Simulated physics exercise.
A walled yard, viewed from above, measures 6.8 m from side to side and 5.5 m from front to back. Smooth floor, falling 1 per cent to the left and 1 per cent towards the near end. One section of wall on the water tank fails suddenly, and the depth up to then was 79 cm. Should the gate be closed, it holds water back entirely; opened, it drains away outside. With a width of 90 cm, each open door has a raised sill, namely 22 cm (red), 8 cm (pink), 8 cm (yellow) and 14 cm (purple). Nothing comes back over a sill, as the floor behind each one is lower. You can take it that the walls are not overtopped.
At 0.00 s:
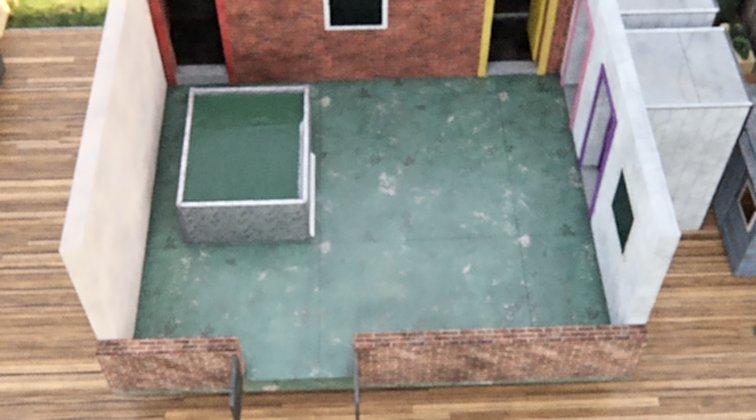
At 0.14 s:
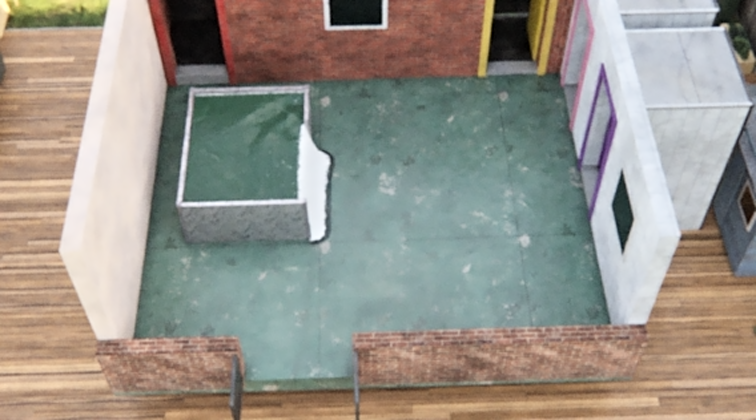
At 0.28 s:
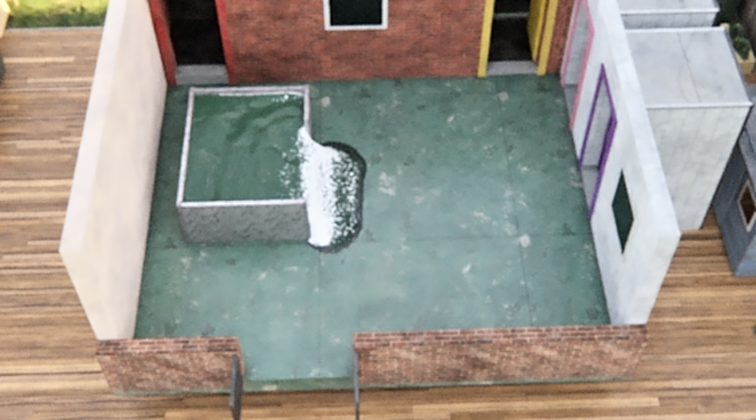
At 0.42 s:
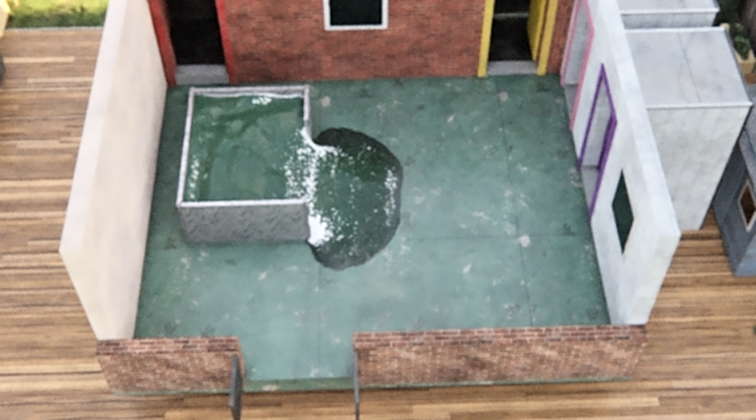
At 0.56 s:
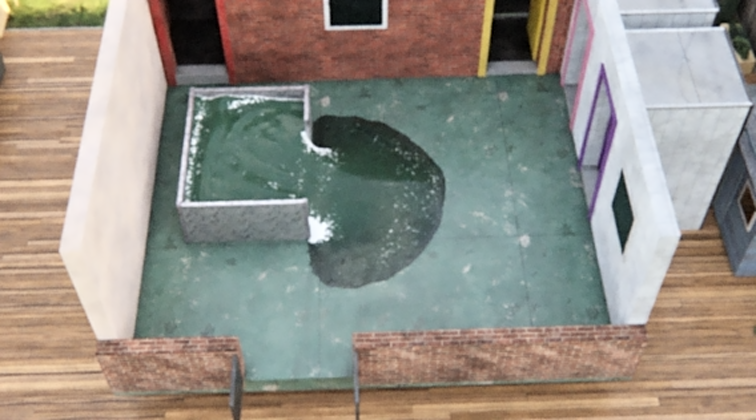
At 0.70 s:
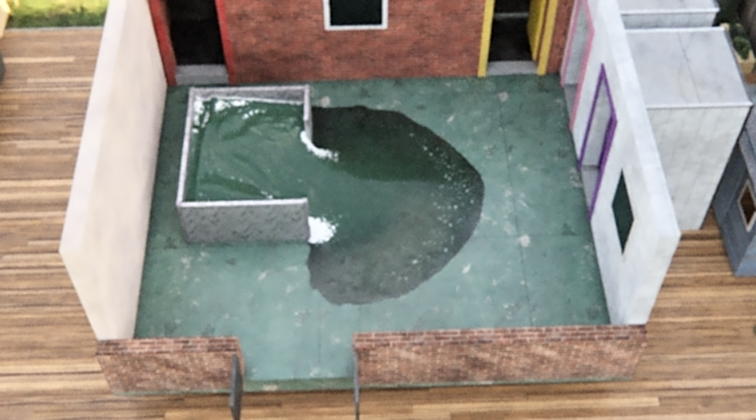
In a walled yard with a green floor, water sat still in a square tank until part of its right side gave way, and it gushed out, spreading across the floor in a widening dark pool.
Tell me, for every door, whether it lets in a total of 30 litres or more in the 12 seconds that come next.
For every door: The red door does not; the pink door does; the yellow door does; the purple door does.
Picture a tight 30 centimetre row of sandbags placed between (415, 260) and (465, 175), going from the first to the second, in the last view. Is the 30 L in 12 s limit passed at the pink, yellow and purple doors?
So then pink is beyond it, yellow is beyond it and purple is inside it.
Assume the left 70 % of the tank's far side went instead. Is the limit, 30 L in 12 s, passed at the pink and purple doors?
Outcome at pink: Exceeded; outcome at purple: Not exceeded.
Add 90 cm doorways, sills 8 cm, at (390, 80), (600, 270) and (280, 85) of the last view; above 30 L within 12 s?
In turn: Short of it, beyond it, short of it.
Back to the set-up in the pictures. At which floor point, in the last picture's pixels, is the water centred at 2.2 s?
Centre: Approx. (379, 203) px.
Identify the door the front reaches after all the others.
The red door is last.
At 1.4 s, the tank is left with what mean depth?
Average depth: About 44 cm.
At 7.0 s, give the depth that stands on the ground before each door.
Door by door, in cm: Red reads 1, pink reads 11, yellow reads 11, purple reads 8.
After 1.4 s water covers 55 % of the floor and is deepest (38 cm) near (314, 226); red door not reached, pink door not reached, yellow door not reached, purple door 21 cm at the sill, 13 L in.
After 2.2 s water covers 60 % of the floor and is deepest (58 cm) near (612, 351); red door not reached, pink door 20 cm at the sill, 16 L in, yellow door 9 cm at the sill, 0 L in, purple door 32 cm at the sill, 97 L in.
After 3.5 s water covers 60 % of the floor and is deepest (28 cm) near (591, 246); red door not reached, pink door 18 cm at the sill, 84 L in, yellow door 16 cm at the sill, 17 L in, purple door 19 cm at the sill, 168 L in.
After 7.0 s water covers 90 % of the floor and is deepest (16 cm) near (131, 357); red door 1 cm at the sill, 0 L in, pink door 11 cm at the sill, 131 L in, yellow door 11 cm at the sill, 62 L in, purple door 8 cm at the sill, 181 L in.
After 12.0 s water covers 100 % of the floor and is deepest (20 cm) near (139, 302); red door 13 cm at the sill, 0 L in, pink door 2 cm at the sill, 135 L in, yellow door 2 cm at the sill, 67 L in, purple door 3 cm at the sill, 181 L in.
